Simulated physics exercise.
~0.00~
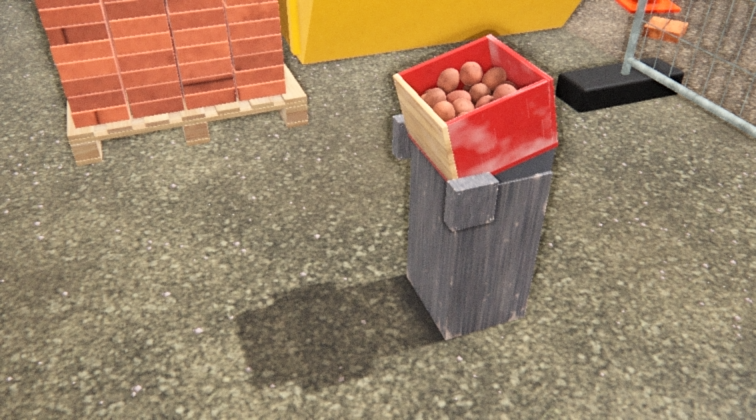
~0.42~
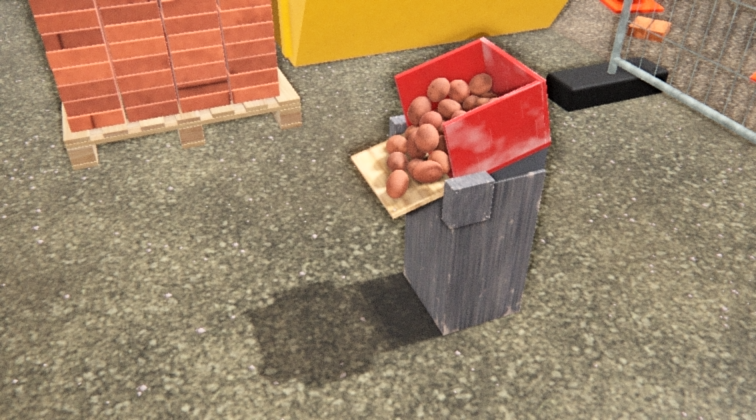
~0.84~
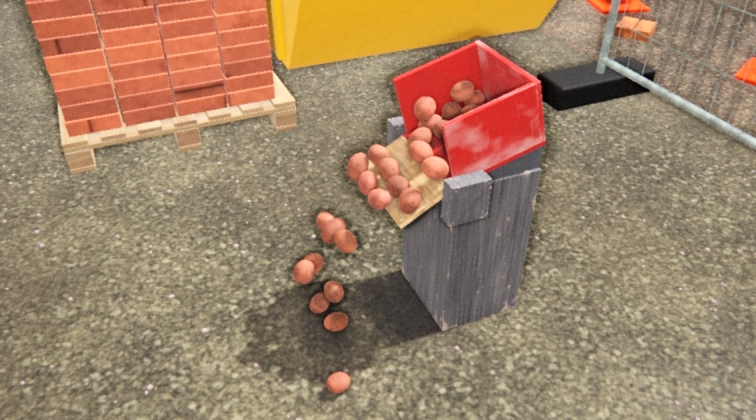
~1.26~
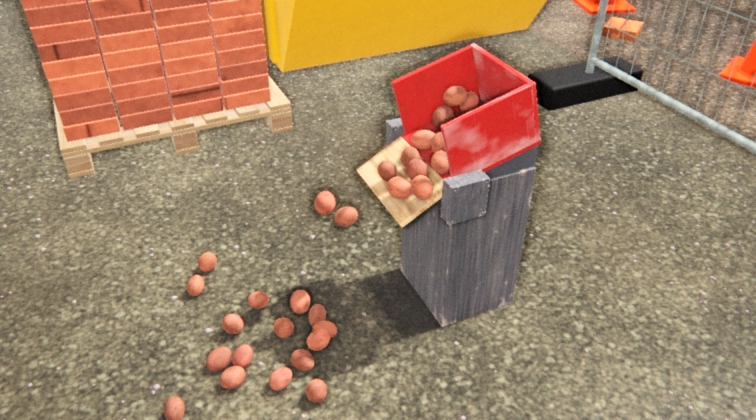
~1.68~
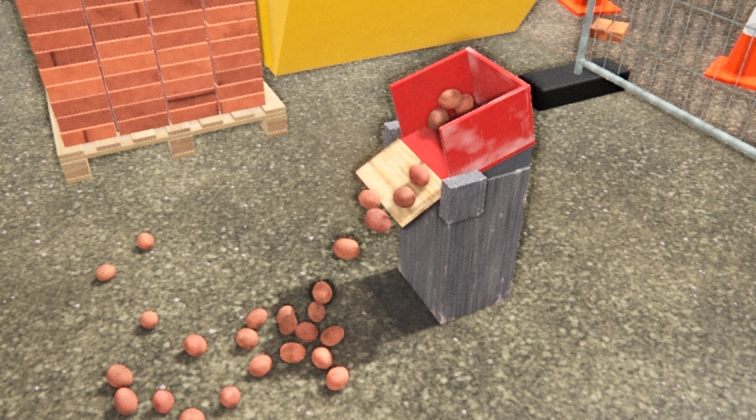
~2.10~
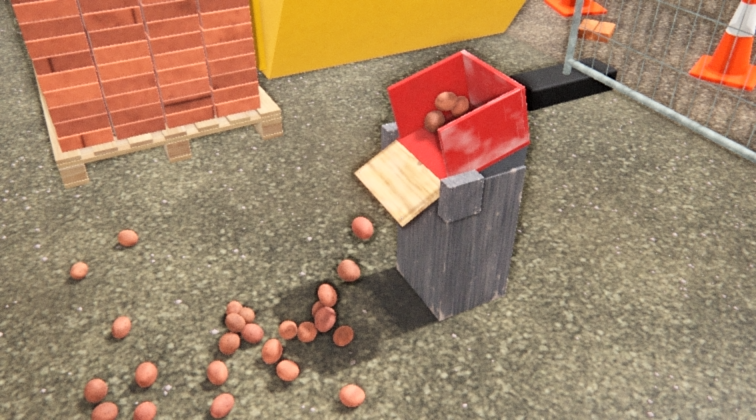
A red bin of potatoes sat tilted on a grey block until its wooden front flap swung down and the potatoes tumbled out to the left, bouncing and scattering across the ground, leaving only a few inside the bin.
